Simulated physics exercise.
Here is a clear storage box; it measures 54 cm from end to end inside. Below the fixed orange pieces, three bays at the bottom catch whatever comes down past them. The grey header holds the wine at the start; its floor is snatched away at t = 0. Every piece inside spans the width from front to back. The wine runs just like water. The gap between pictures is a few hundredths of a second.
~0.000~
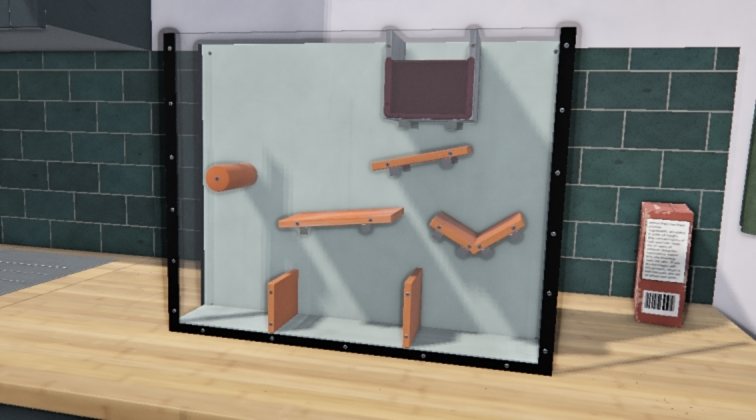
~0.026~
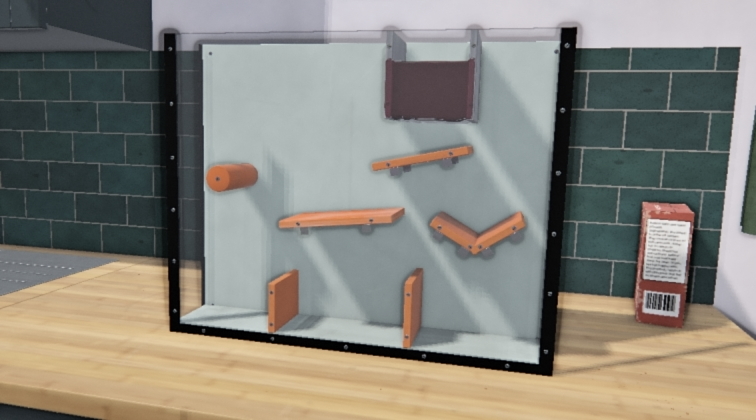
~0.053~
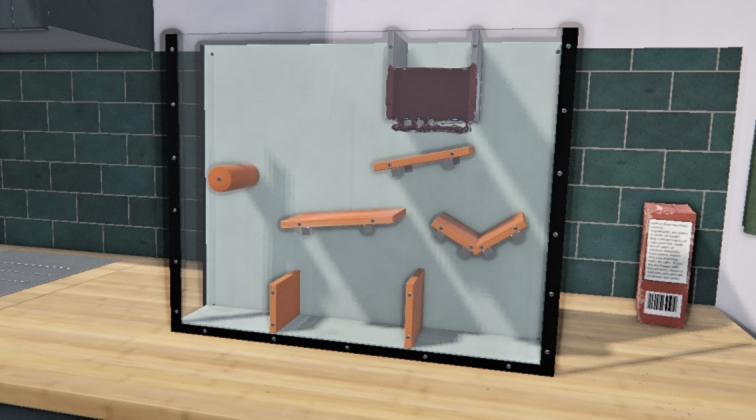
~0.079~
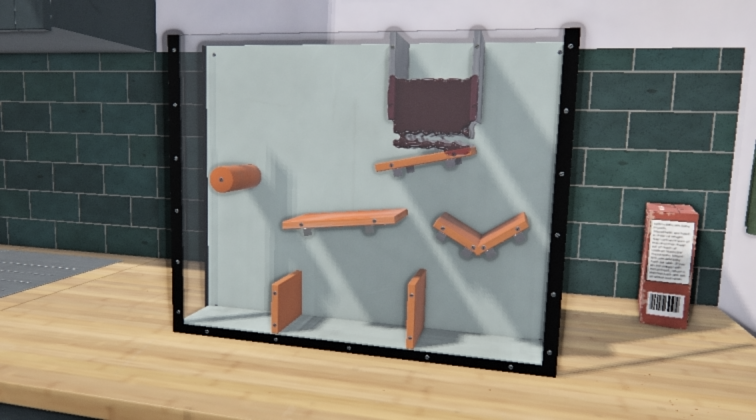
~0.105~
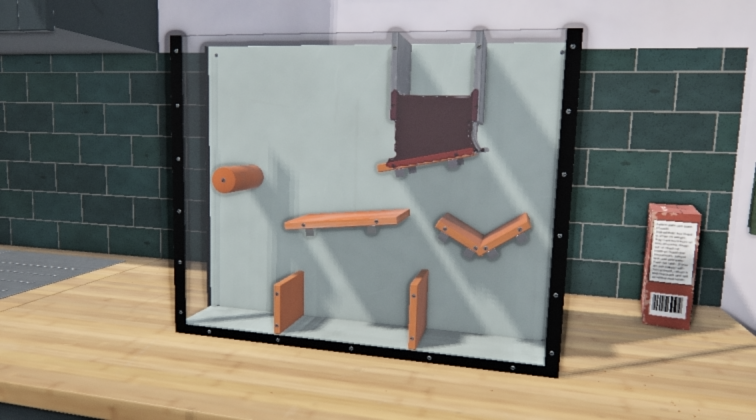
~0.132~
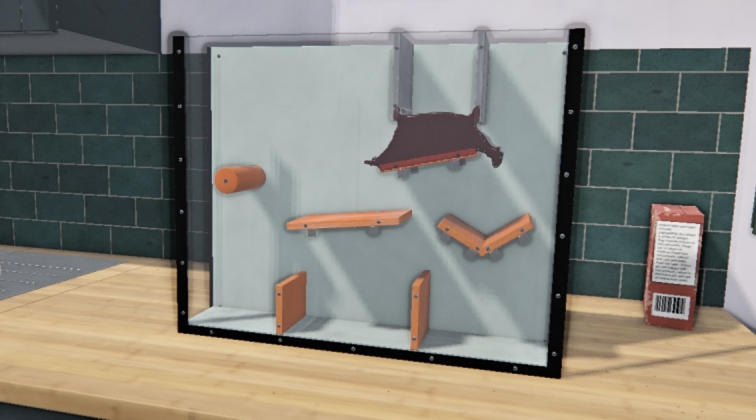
On a pale wooden counter before dark green wall tiles, a clear, black-edged storage box is seen from the front, slightly to one side. Inside are orange pieces: a peg at left, two sloping planks, a V-shape at right and two low dividers, with dark wine in a header above. The wine drops from the header onto the upper plank and spreads over both ends, while the view drifts very slightly.
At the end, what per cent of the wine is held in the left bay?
About 65 per cent.
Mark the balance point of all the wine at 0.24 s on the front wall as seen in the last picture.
At about (410, 190).
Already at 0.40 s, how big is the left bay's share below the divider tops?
That section holds close to 24 per cent.
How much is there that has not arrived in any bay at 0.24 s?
I'd say some 100 percent.
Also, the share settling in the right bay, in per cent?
It ends up at around 28 percent.
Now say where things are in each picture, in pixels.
Bottom of the wine (400, 113); top (446, 61); the piece under the header is centred near (419, 159); divider tops at (271, 285) and (408, 285), in the first picture.
Bottom of the wine (427, 120); top (432, 62), in the second picture.
Bottom of the wine (418, 131); top (415, 69), in the third picture.
Bottom of the wine (419, 147); top (440, 80); below the header it spans (394, 123) to (469, 125), in the fourth picture.
Bottom of the wine (390, 159); top (468, 97); below the header it spans (395, 150) to (476, 149), in the fifth picture.
Bottom of the wine (378, 165); top (434, 114); below the header it spans (370, 167) to (499, 148), in the sixth picture.
Then, 0.24 s in, hardly anything has reached the bottom yet.
Then, 0.40 s in, 42 per cent is down, the largest part in the left bay.
Then, 0.77 s in, 84 per cent is down, the largest part in the left bay.
Finally, the split from left to right is 63, 4 and 28 per cent.
